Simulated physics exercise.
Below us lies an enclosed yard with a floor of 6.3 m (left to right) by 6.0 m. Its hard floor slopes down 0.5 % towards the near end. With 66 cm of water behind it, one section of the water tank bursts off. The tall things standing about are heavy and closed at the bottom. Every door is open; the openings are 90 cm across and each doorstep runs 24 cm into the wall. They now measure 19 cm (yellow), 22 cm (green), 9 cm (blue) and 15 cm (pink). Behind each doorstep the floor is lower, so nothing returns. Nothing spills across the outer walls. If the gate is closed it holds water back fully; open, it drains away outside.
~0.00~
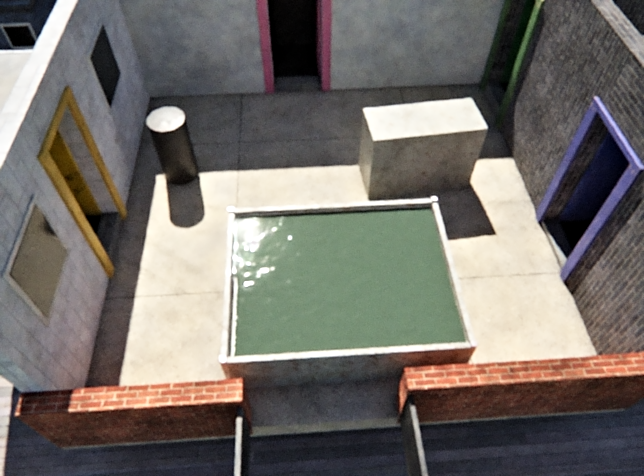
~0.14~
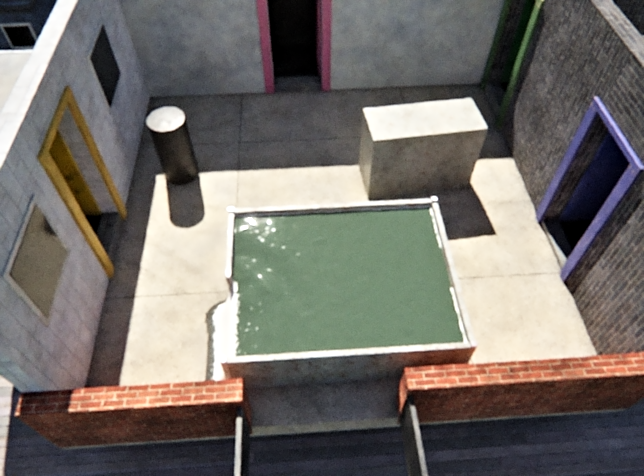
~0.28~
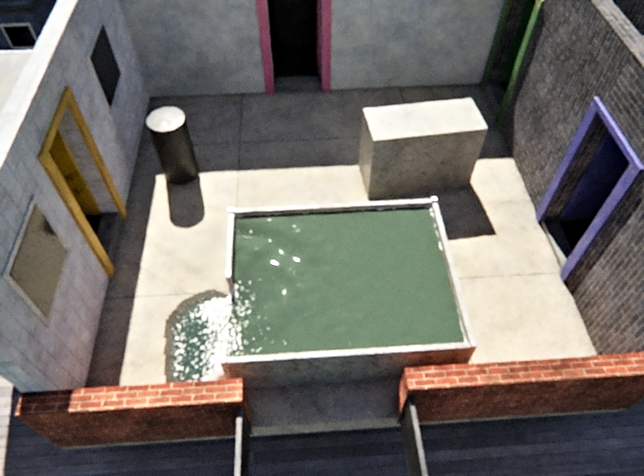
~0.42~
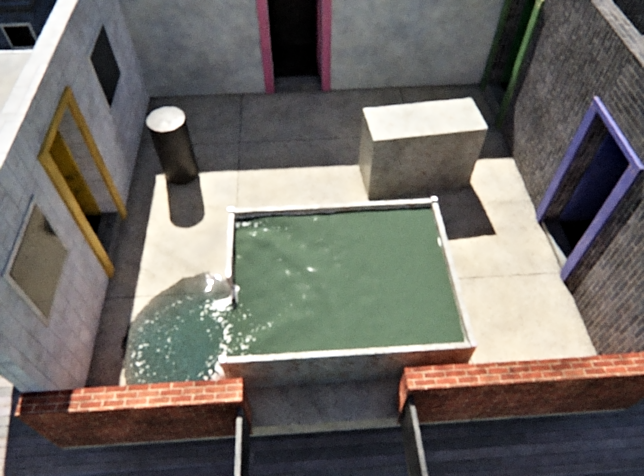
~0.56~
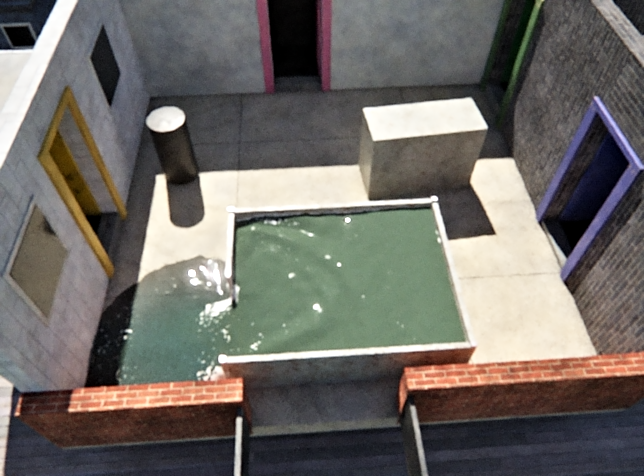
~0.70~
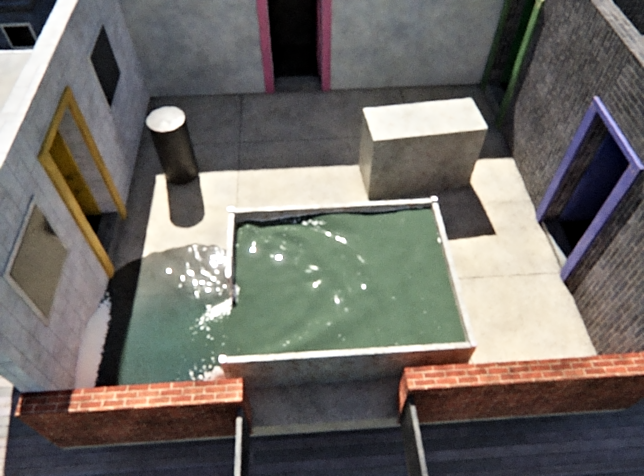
Walled yard with open coloured doorways, green water pouring from the left side of a raised tank and spreading across the pale floor.
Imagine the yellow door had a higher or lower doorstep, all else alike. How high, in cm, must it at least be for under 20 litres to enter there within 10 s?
Some 13.5 cm above the ground.
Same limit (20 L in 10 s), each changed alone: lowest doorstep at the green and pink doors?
Roughly 19 cm at green and 10.0 cm at pink.
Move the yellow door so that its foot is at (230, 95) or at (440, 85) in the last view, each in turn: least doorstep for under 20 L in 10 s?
Roughly 10.0 and 14.5 cm.
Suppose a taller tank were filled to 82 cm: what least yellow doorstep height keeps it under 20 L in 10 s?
Some 18 cm.
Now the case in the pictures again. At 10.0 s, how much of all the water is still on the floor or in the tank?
About 94 per cent.
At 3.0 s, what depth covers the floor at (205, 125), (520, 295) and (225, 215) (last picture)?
In that order: 1, 0 and 4 cm.
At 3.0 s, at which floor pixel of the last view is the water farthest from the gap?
Around (150, 98).
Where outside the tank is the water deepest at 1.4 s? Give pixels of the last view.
Around (79, 418).
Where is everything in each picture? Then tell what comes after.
Still water, 66 cm deep, in the water tank at (341, 275); the yellow door at (93, 197) is dry, in the first picture.
The front is at (212, 375), 0.3 m from the gap at (234, 334); 0.3 m2 of floor is wet, 66 cm left at the back, in the second picture.
The gap is at (234, 336), the front 0.8 m out at (173, 337); the back of the water tank holds 66 cm, in the third picture.
Water pours out at (235, 337) and has run 1.3 m, to (131, 357); about 8 cm deep outside, 66 cm at the back, in the fourth picture.
The gap is at (235, 337), the front 1.8 m out at (87, 383); the back of the water tank holds 66 cm, in the fifth picture.
The gap is at (235, 337), the front 1.9 m out at (110, 282); the back of the water tank holds 66 cm; 0.6 m in a straight line remain to the yellow door at (93, 197), in the sixth picture.
After 1.4 s water covers 15 % of the floor, deepest (58 cm) near (79, 418); 13 cm at the yellow door, 0 litres in over its 19 cm doorstep.
After 3.0 s water covers 40 % of the floor, deepest (42 cm) near (83, 402); 19 cm at the yellow door, 1 litre in over its 19 cm doorstep.
After 10.0 s water covers 95 % of the floor, deepest (18 cm) near (475, 91); 8 cm at the yellow door, 2 litres in over its 19 cm doorstep.
At the yellow door as built, the water arrived by 1.0 s and peaked near 20 cm at 2.4 s.
With a doorstep of 12.5 cm, 30 litres would have come in within the 10 s; with 17 cm, 6 litres. So under 20 litres takes about 13.5 cm.
